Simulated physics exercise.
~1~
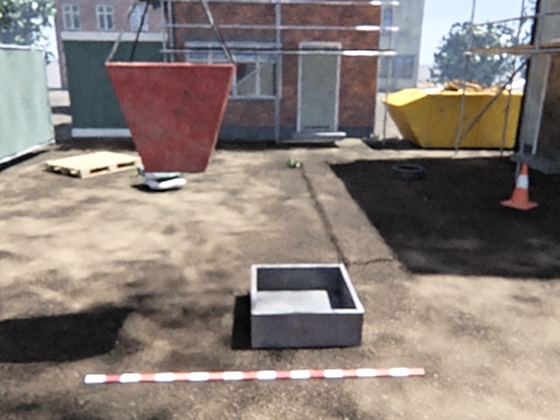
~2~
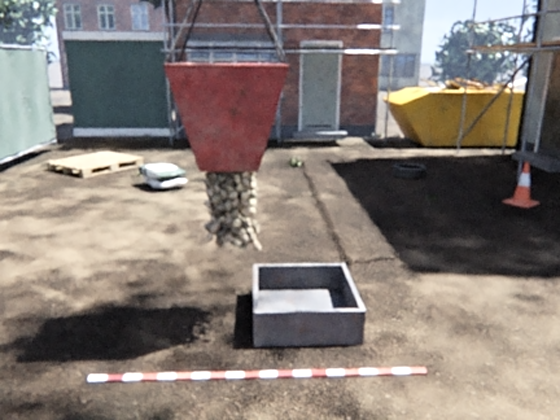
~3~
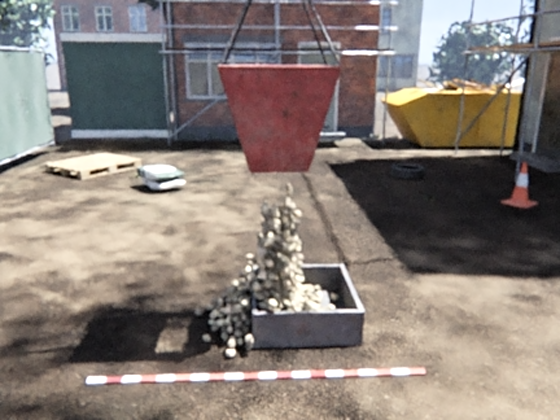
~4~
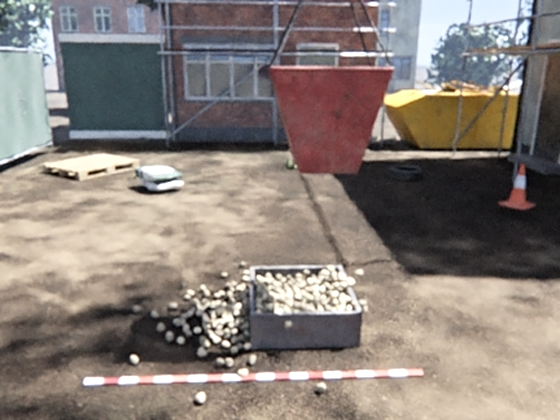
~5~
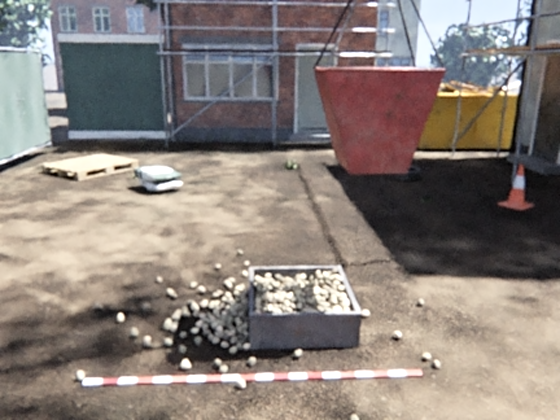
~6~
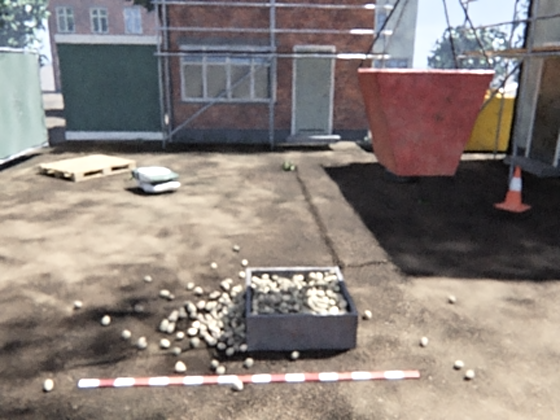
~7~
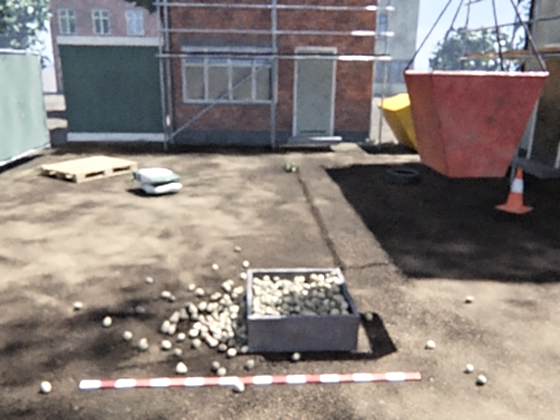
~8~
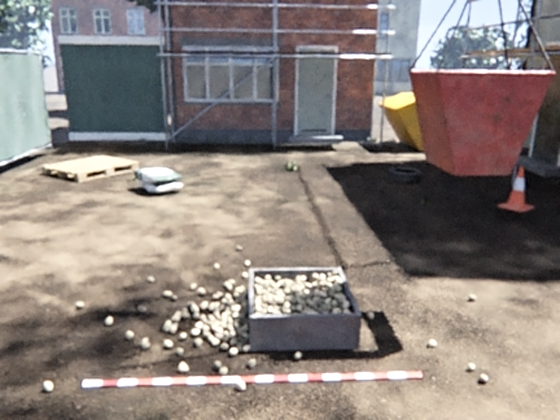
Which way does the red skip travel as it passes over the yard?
The red skip travels to the right, going from above the left part of the yard to the right side of the view.
Red skip moving right above a yard, dropping pale stones that mostly fill a grey bin, the rest scattered around it.
